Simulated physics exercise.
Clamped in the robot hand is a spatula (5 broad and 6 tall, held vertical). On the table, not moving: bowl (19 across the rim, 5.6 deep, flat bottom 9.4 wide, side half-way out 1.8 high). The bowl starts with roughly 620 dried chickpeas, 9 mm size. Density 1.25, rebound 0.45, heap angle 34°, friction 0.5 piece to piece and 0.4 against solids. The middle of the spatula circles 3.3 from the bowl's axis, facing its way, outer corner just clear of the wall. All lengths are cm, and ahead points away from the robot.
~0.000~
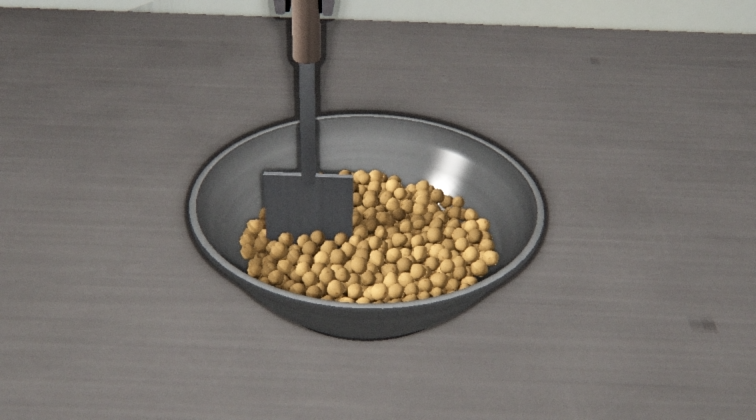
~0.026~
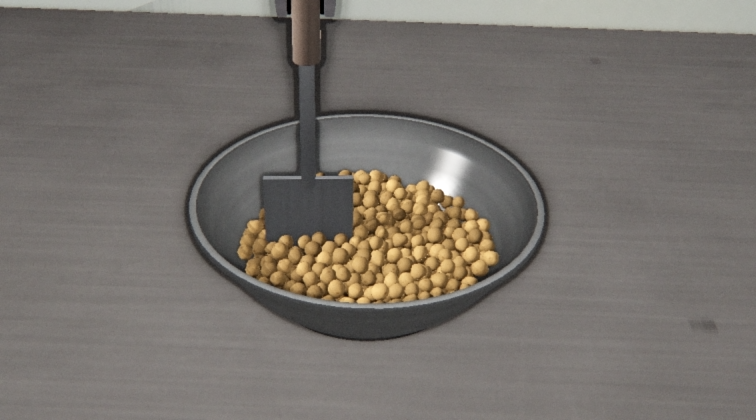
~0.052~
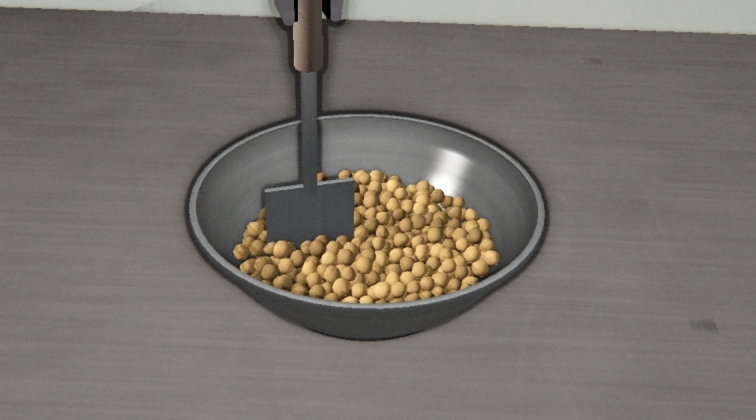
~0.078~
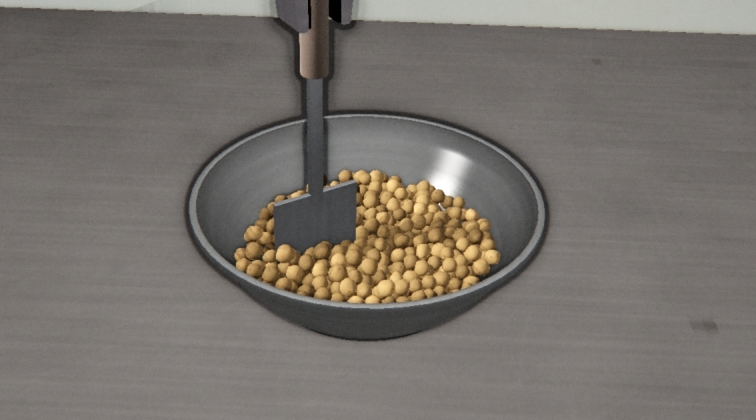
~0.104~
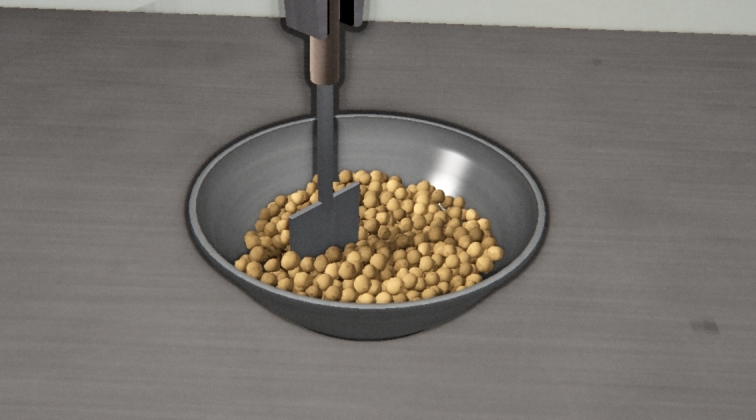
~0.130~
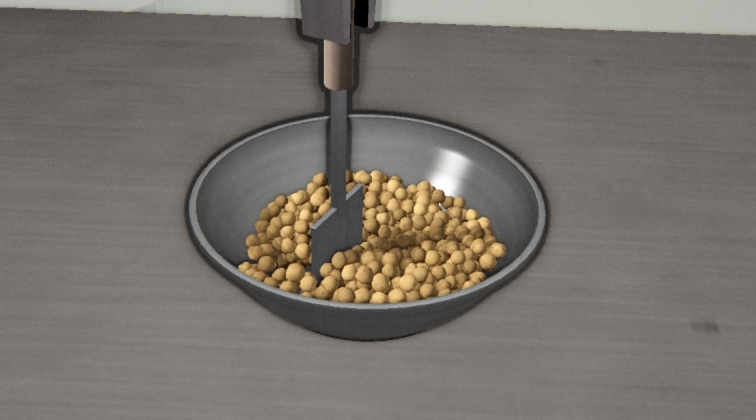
A dark, flat spatula with a brown handle, held upright by a gripper at the top edge, stands in the left part of a grey metal bowl of tan chickpeas. The bowl rests on a grey wood-grained table before a pale strip, seen from above at an angle by a still camera. Barely moving at first, the spatula sweeps a short way rightward and nearer the viewer, turning edge-on and nudging chickpeas aside.
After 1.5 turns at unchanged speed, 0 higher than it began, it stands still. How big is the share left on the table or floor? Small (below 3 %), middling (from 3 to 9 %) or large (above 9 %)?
Share on the table or floor: Middling (from 3 to 9 %).
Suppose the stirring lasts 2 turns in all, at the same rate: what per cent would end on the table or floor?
In that case some 5 per cent.
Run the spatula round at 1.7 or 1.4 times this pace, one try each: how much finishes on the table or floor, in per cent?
Some 30 and 20 per cent.
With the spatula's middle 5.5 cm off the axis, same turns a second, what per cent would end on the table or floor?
In that case some 0 per cent.
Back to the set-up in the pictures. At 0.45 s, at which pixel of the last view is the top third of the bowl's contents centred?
Near (379, 163).
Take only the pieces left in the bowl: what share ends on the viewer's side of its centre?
About 40 per cent.
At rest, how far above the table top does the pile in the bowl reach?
Roughly 6.0 cm.
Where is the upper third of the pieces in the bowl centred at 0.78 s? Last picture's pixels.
Around (363, 284).
After 0.45 s, 249° round, highest piece 7 above the table; 605 in the bowl, 15 on the table or floor, 2 in flight or on the tool.
After 0.78 s, 75° round, highest piece 7 above the table; 600 in the bowl, 22 on the table or floor.
After 1.14 s, 180° round, highest piece 6 above the table; 591 in the bowl, 31 on the table or floor.
After 1.84 s, 180° round, highest piece 6 above the table; 591 in the bowl, 31 on the table or floor.
At rest, 591 in the bowl, 31 on the table or floor. That is 5 % on the table or floor.
